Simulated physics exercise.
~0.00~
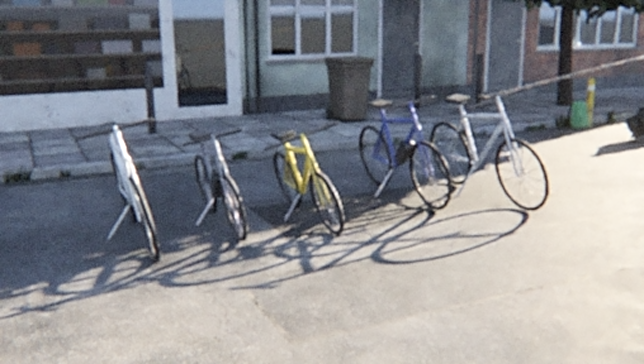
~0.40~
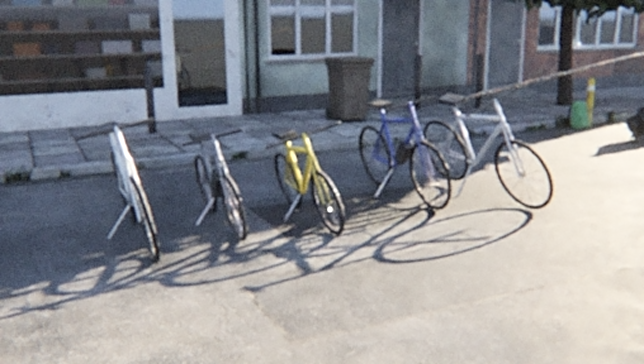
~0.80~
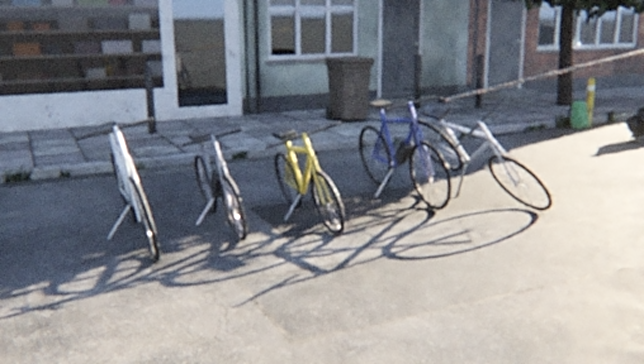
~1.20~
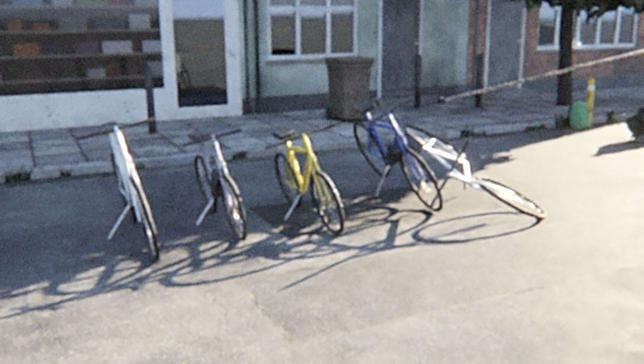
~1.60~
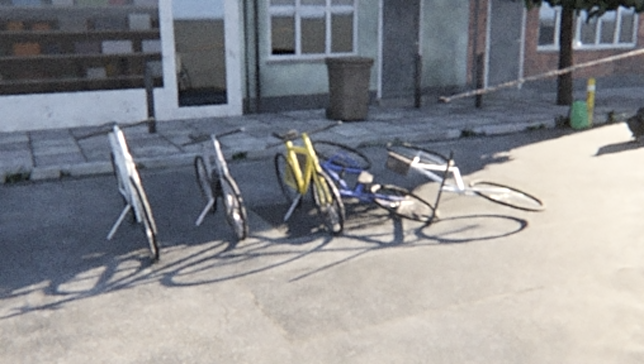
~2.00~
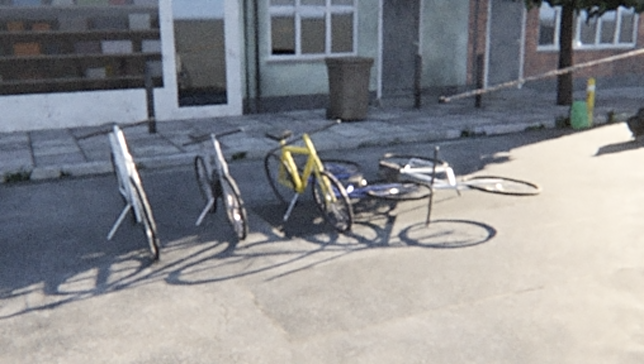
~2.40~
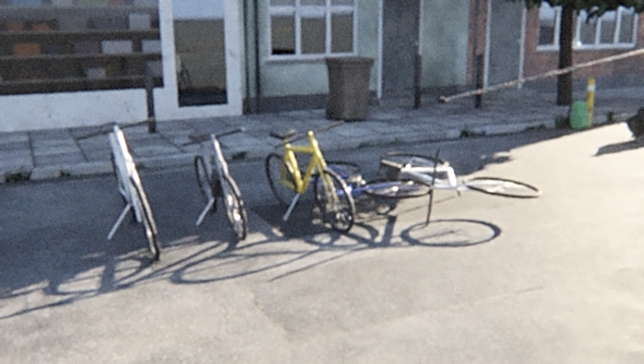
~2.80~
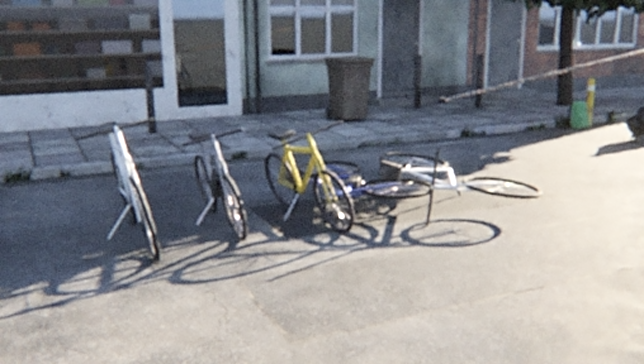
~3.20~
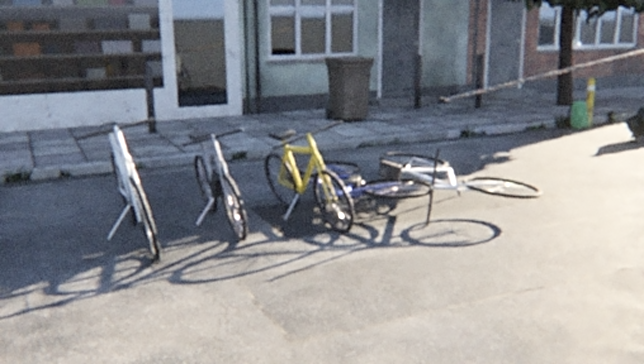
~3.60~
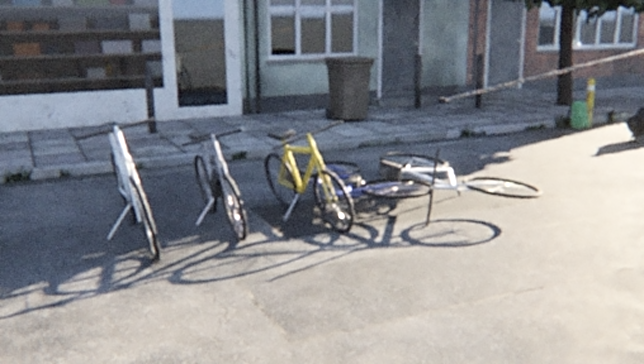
The clip opens on five bicycles standing side by side on a sunlit street, with long shadows beneath them and a thin pole reaching in from the right. The pole slides left against the white bicycle at the right end, which begins to tip to the left, and then the pole stops. The white bicycle keeps toppling into the blue one beside it, and the blue one goes over too. Both drop low to the ground beside the yellow bicycle. They settle in a tangle and lie still, while the yellow bicycle and the two at the left remain standing.
